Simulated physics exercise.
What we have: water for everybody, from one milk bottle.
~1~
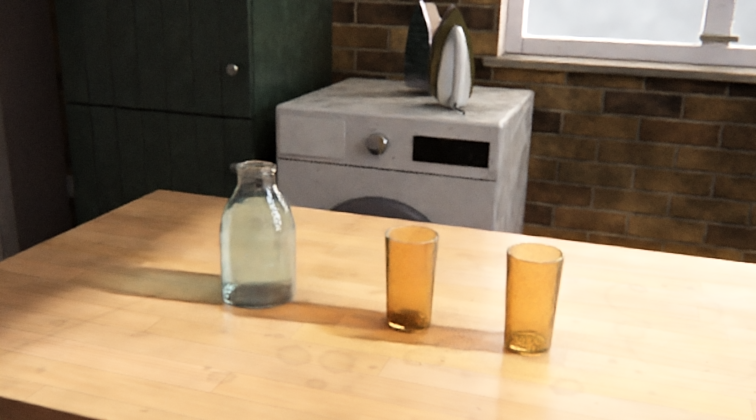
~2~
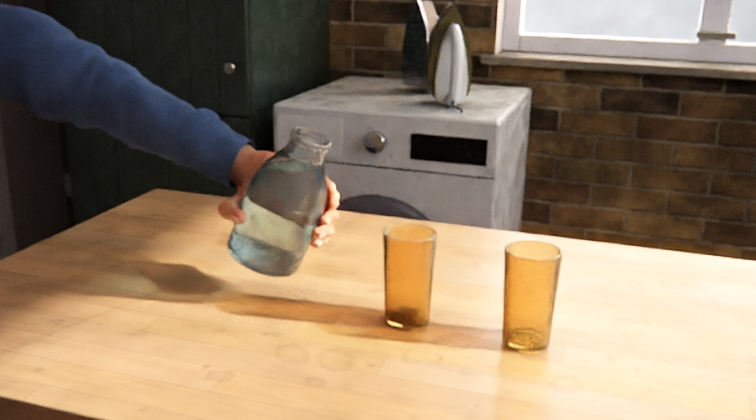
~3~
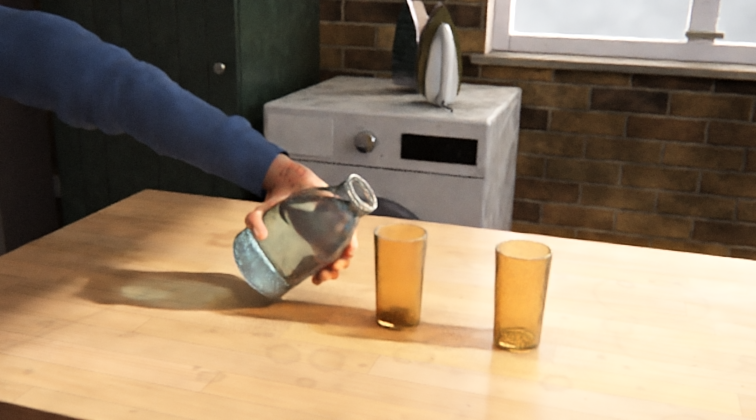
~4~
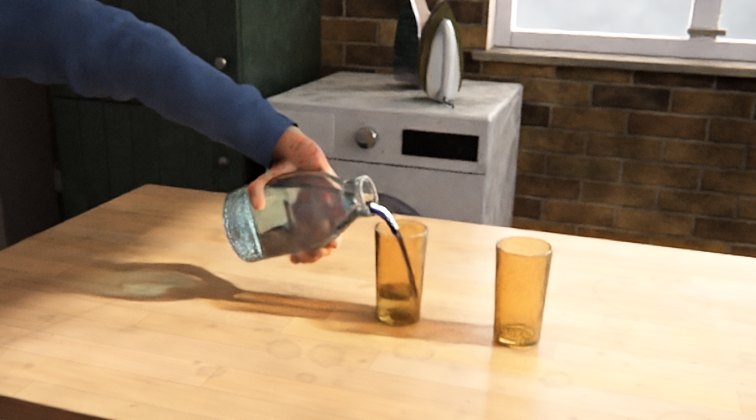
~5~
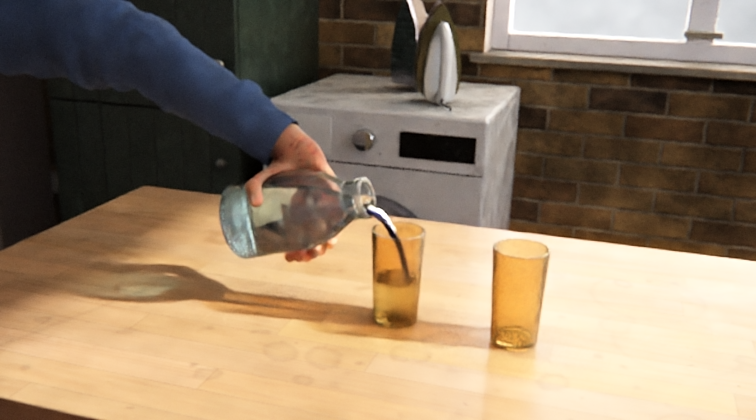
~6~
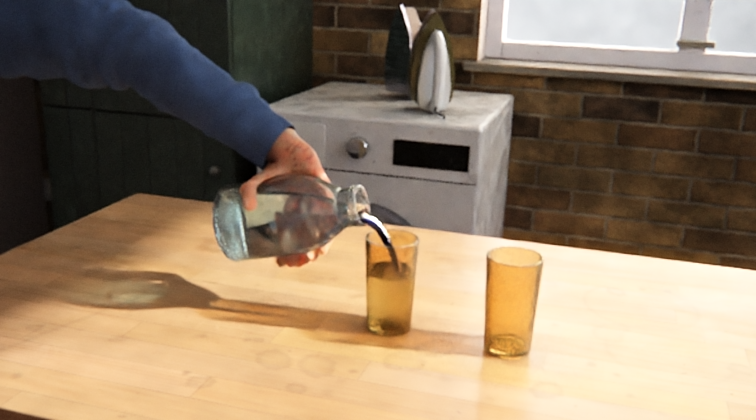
A hand in a blue sleeve lifted a glass bottle of water from the wooden table, tilted it to the right, and poured a stream into the nearer of two amber tumblers, steadily raising its level.
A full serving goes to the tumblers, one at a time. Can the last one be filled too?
It suffices.
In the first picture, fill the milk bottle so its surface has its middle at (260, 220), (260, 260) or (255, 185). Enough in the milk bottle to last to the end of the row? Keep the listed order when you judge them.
In order: Sufficient, insufficient, sufficient.
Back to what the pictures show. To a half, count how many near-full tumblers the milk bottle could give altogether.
That works out at close to 3.5.
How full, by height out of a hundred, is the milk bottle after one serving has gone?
It stands at around 50 per cent of its height.
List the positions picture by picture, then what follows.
The first frame shows before the pour; milk bottle (258, 229) about three quarters full; two tumblers, the last at (531, 298).
In the second frame, the milk bottle is on its way; milk bottle (287, 195) tipped 25° with all of its load; the first is empty.
The third frame shows the water nears the lip; milk bottle (313, 228) tipped 50° with all of its load; two tumblers, the last at (520, 294).
The fourth frame shows pouring; milk bottle (308, 210) tipped 70° with nearly all of its load; the first is about a quarter full.
The fifth frame shows pouring; milk bottle (305, 209) tipped 75° with nearly all of its load; two tumblers, the last at (518, 293).
The sixth frame shows pouring; milk bottle (299, 214) tipped 75° with about three quarters of its load; the first is about two thirds full.
A moment on, the first is about three quarters full.
Further on, the first is done and the milk bottle has about three quarters of its load.
When it is over, both are full and about half of the water is over.
